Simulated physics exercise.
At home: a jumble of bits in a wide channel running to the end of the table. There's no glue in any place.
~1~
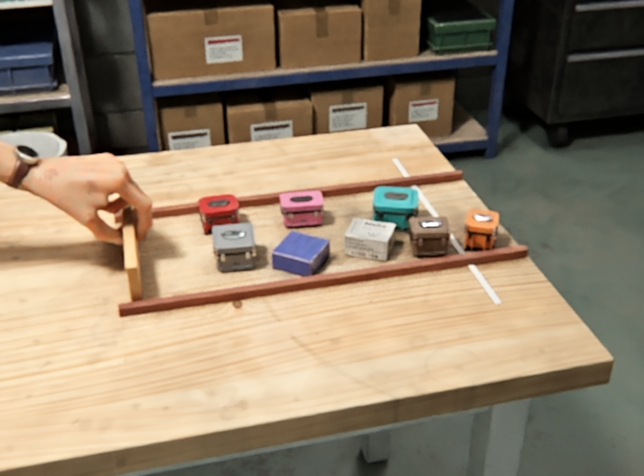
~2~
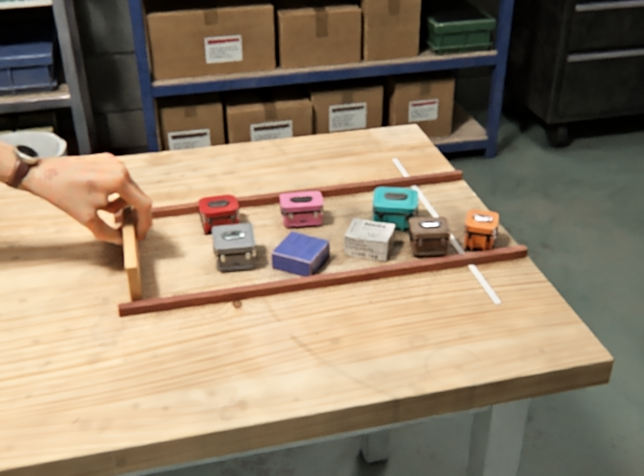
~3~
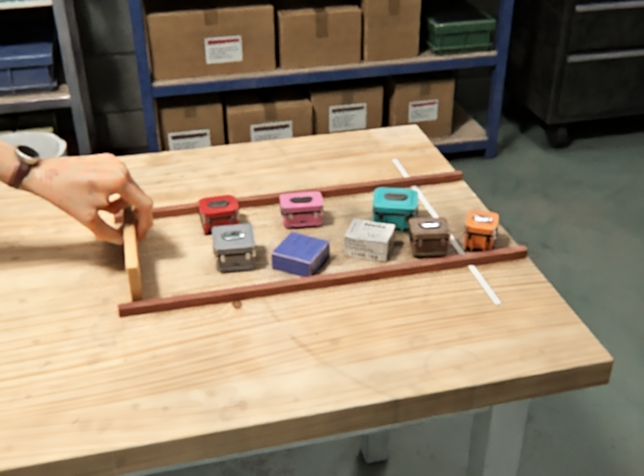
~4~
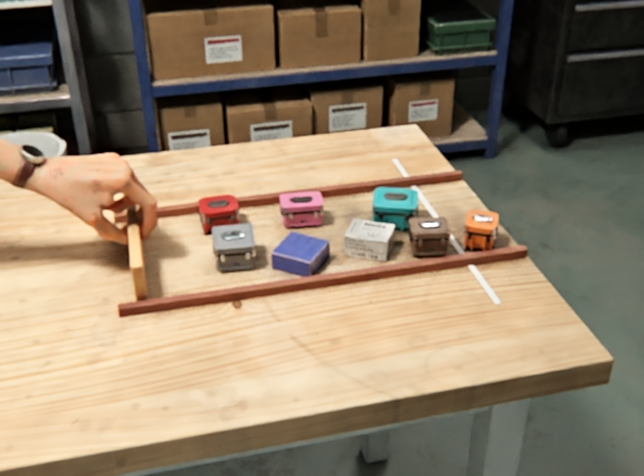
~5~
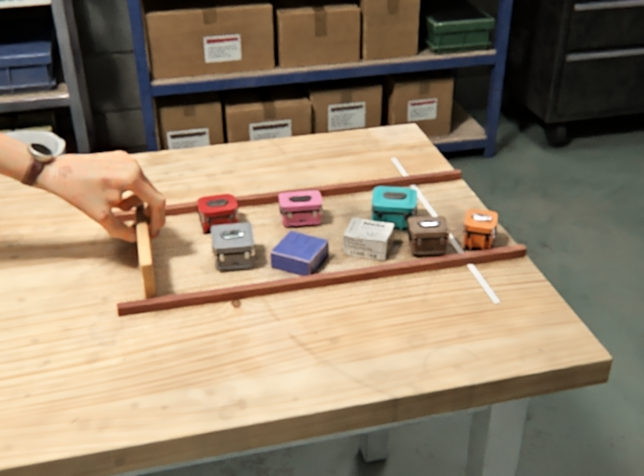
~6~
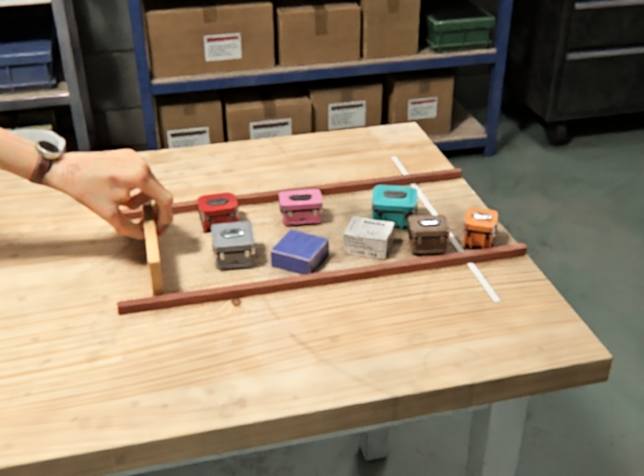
To begin with, a hand holds a wooden board upright at the left of a channel between two reddish rails, with small coloured cases and a blue block scattered ahead of it. The hand then slides the board slightly rightward, while the cases and block stay essentially still.
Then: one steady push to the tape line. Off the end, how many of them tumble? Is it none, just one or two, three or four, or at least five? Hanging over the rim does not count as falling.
What falls is three or four pieces.
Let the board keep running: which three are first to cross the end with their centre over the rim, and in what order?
Sequence: Orange case, brown case, white box.
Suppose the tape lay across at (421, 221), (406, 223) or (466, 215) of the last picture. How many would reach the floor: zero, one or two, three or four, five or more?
Going through the tapes in order, the count is three to four, then 3 or 4, then five or over.
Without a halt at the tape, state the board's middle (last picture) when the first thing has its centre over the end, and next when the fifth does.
At the first moment about (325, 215), at the next about (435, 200).
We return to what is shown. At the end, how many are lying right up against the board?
The count comes out at 2.
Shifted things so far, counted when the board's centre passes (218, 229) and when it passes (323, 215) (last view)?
Counts: 2, 8.
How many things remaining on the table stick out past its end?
The figure is 2.
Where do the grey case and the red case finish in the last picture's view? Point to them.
Middles: Around (463, 214) and around (438, 184).
Early on, none off yet; orange case at rest near (480, 229); brown case at rest near (428, 235); turquoise case at rest near (394, 207).
A while later, one off so far; orange case on its side near (546, 289); brown case travelled well along near (510, 229); turquoise case travelled about its own width near (443, 203).
Finally, the number that fall off is three or four; lost, white box, turquoise case, brown case and orange case.
